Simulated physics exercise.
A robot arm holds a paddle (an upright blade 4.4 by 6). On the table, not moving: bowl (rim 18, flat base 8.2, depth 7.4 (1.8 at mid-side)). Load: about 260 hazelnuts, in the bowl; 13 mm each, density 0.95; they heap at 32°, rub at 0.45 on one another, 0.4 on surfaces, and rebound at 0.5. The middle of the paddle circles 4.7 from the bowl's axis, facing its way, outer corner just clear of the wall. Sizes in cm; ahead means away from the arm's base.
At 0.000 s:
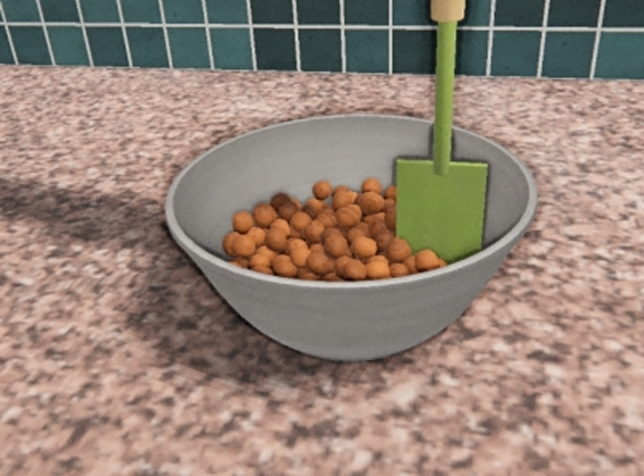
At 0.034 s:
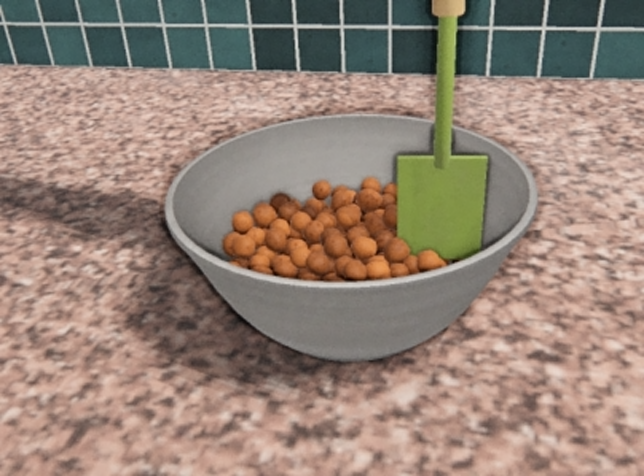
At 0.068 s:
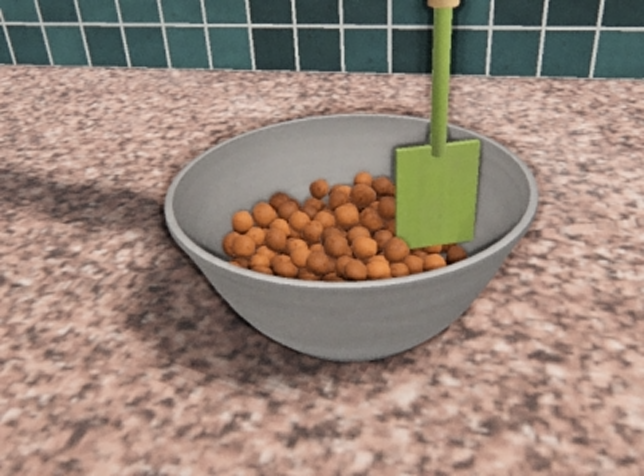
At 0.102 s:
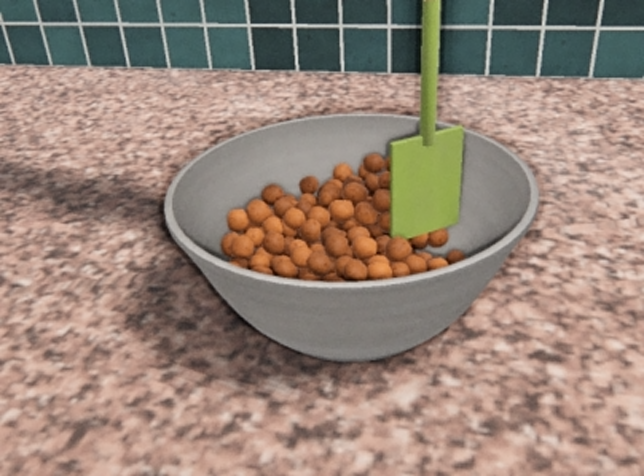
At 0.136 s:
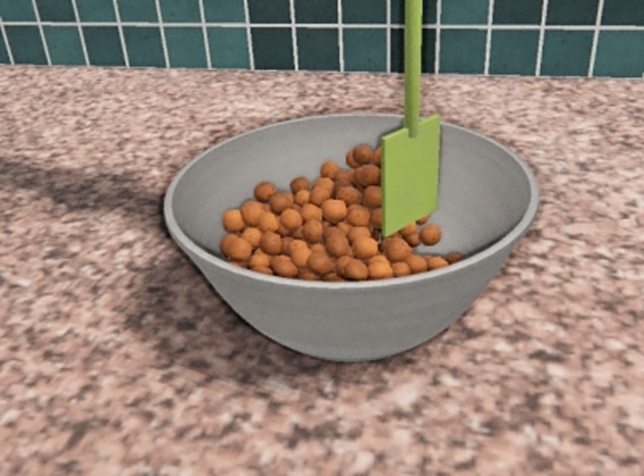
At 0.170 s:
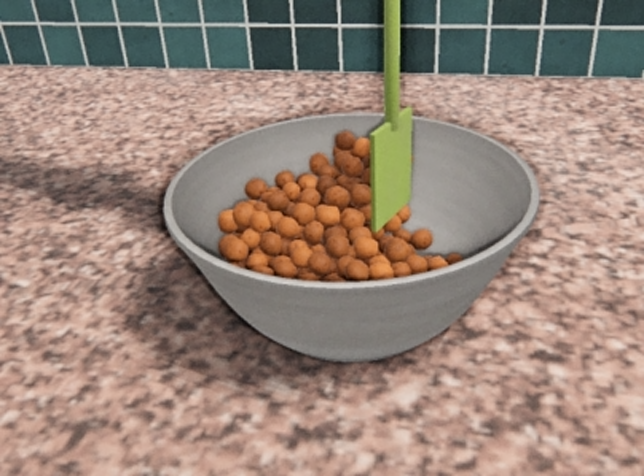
A green paddle sweeps left through a gray bowl, pushing round brown nuts into a heap.
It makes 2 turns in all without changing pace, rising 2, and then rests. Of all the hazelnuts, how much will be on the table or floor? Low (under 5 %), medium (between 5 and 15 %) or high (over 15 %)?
On the table or floor the share is medium, between 5 and 15 %.
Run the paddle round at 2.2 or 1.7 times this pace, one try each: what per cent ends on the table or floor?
Some 25 and 20 per cent.
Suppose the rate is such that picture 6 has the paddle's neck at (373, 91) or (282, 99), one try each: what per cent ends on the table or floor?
About 10 and 30 per cent.
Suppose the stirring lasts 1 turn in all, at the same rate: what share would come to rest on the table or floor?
It would be near 5 per cent.
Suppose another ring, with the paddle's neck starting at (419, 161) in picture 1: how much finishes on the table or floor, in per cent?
Some 0 per cent.
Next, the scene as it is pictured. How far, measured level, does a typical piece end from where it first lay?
Some 5 cm.
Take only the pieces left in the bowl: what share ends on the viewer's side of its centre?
Some 50 per cent.
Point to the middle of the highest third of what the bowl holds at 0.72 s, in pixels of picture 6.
Near (448, 238).
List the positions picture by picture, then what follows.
The first frame shows the paddle neck at (443, 134), 0° round; upper third of the load around (341, 239), from x 230 to 470, top at y 190; 260 in the bowl.
The second frame shows the paddle neck at (443, 129), 7° round; upper third of the load around (344, 237), from x 230 to 470, top at y 190.
The third frame shows the paddle neck at (439, 118), 22° round; upper third of the load around (347, 228), from x 230 to 465, top at y 180.
The fourth frame shows the paddle neck at (428, 108), 38° round; upper third of the load around (340, 218), from x 230 to 465, top at y 165.
The fifth frame shows the paddle neck at (412, 100), 54° round; upper third of the load around (338, 215), from x 230 to 465, top at y 150.
The sixth frame shows the paddle neck at (392, 94), 70° round; upper third of the load around (328, 213), from x 230 to 465, top at y 140; 260 in the bowl.
After 0.72 s, 326° round, highest piece 10 above the table; 242 in the bowl, 14 on the table or floor, 4 in flight or on the tool.
After 1.26 s, 223° round, highest piece 8 above the table; 237 in the bowl, 23 on the table or floor.
After 1.74 s, 0° round, highest piece 6 above the table; 237 in the bowl, 23 on the table or floor.
After 2.44 s, 0° round, highest piece 6 above the table; 237 in the bowl, 23 on the table or floor.
In the end, 237 in the bowl, 23 on the table or floor. That is 9 % on the table or floor.
